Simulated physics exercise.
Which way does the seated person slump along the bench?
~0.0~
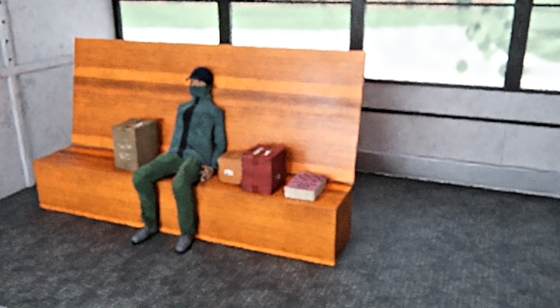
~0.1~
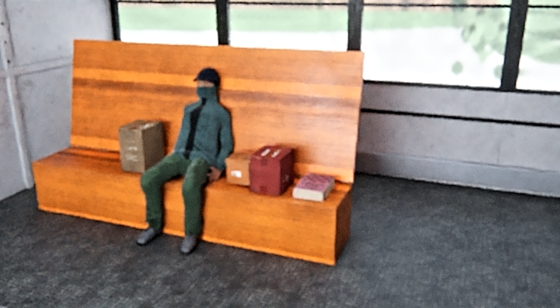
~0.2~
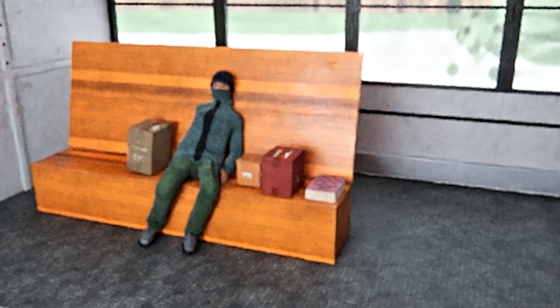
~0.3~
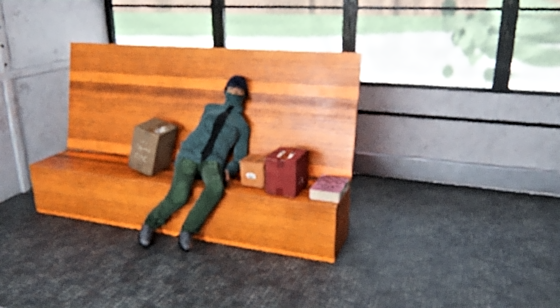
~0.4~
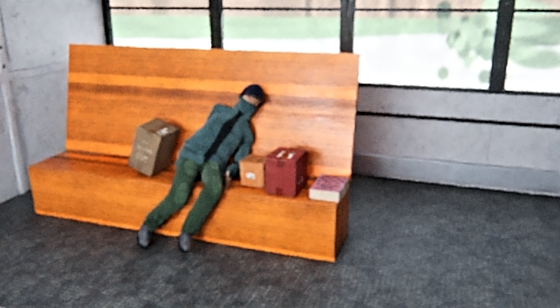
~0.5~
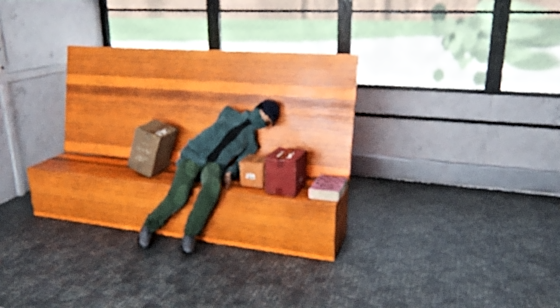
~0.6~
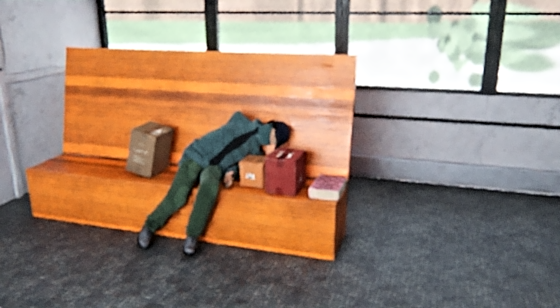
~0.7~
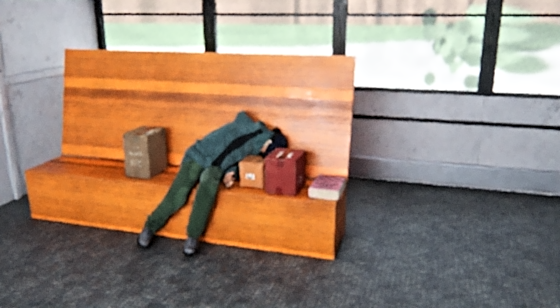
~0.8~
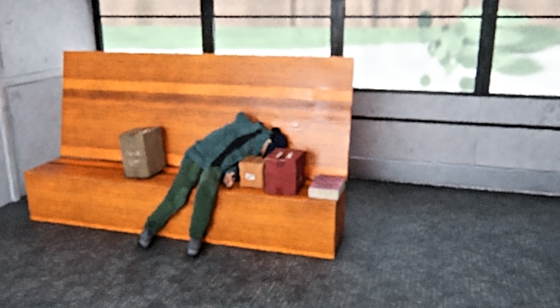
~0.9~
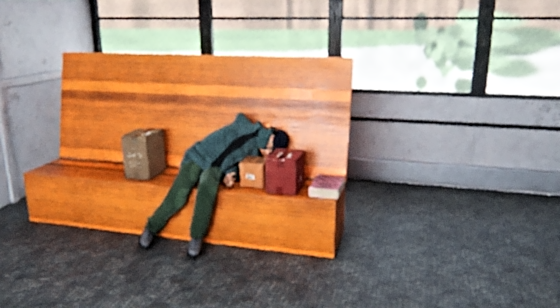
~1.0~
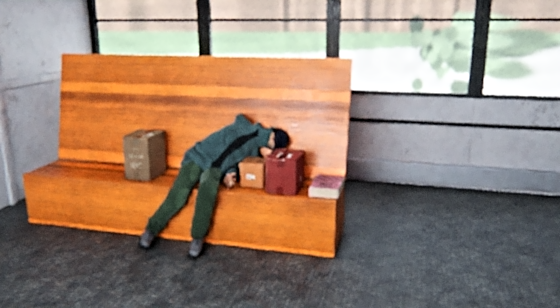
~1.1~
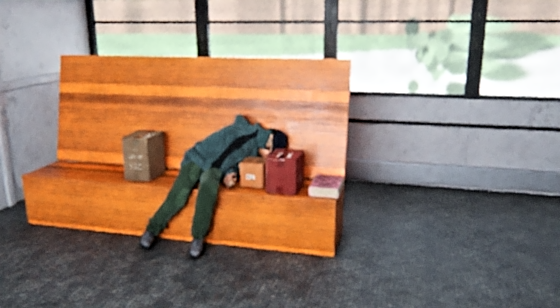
The person slumps to the right, ending with the head down by the red box.
